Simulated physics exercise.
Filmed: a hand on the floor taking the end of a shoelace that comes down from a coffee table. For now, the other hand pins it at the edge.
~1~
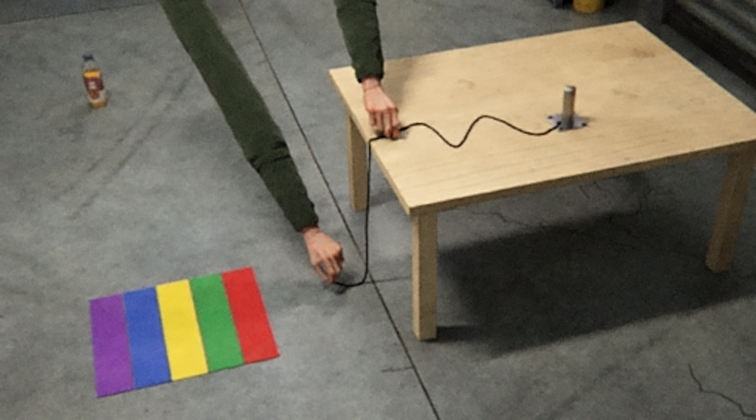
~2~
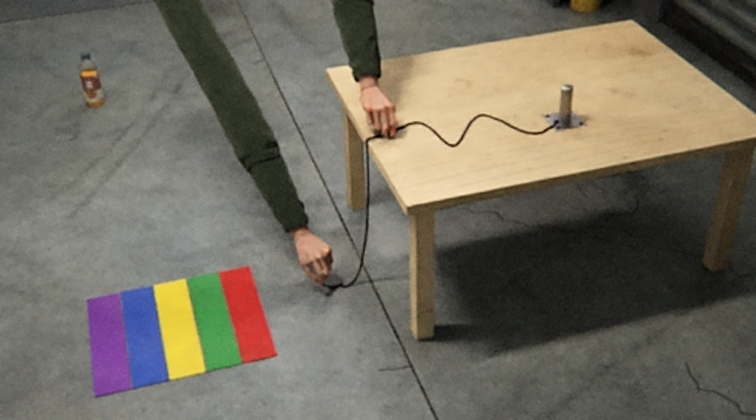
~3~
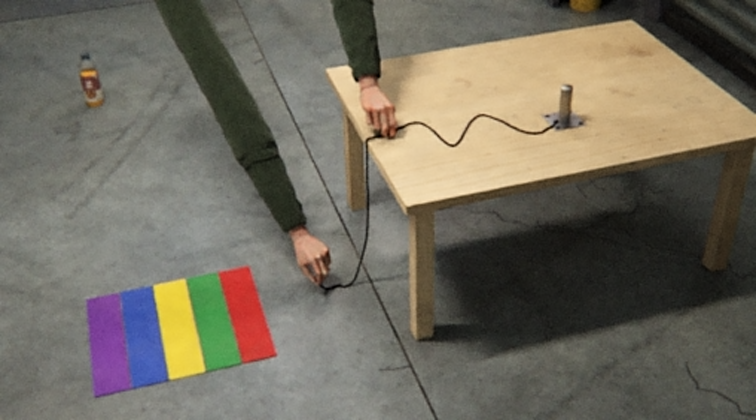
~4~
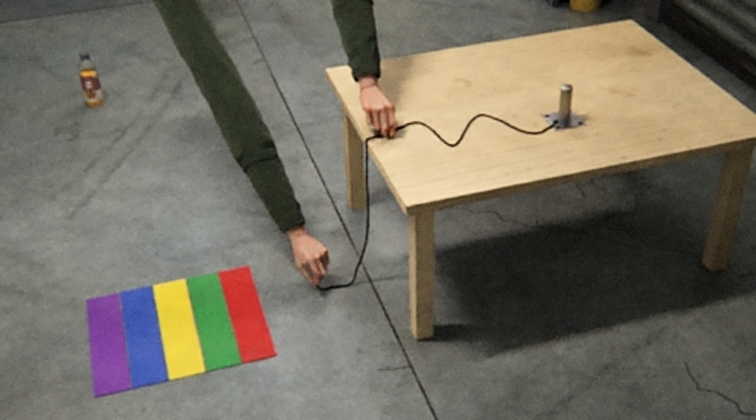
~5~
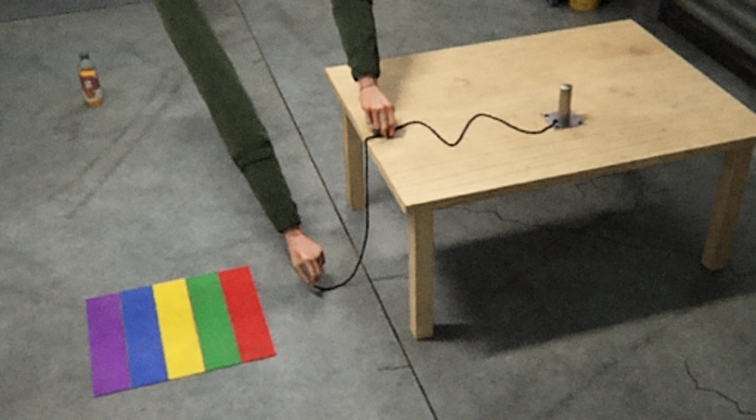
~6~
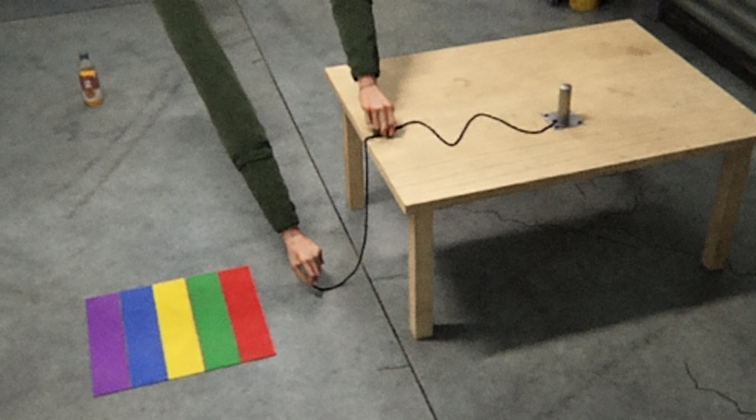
The footage shows one hand pinning a dark cord at the edge of a wooden table while the other, holding its hanging end near the floor, moves slightly left toward a mat of coloured stripes.
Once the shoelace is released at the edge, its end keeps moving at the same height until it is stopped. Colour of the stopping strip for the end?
Purple.
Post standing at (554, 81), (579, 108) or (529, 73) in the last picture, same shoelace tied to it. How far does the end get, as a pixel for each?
Near (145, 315); near (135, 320); near (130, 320).
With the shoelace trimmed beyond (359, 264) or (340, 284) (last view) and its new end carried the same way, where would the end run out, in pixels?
First try near (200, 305), second near (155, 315).
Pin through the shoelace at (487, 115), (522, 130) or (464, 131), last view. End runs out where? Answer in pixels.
First (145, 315), next (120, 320), last (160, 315).
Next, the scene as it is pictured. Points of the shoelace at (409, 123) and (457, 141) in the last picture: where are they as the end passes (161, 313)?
The first one ends up at (354, 182) and the second one at (400, 139).
Soon after, end near (162, 313); over yellow.
Then, end near (128, 321); over blue.
At full stretch, end near (107, 325); over purple. The end stops over the purple strip.
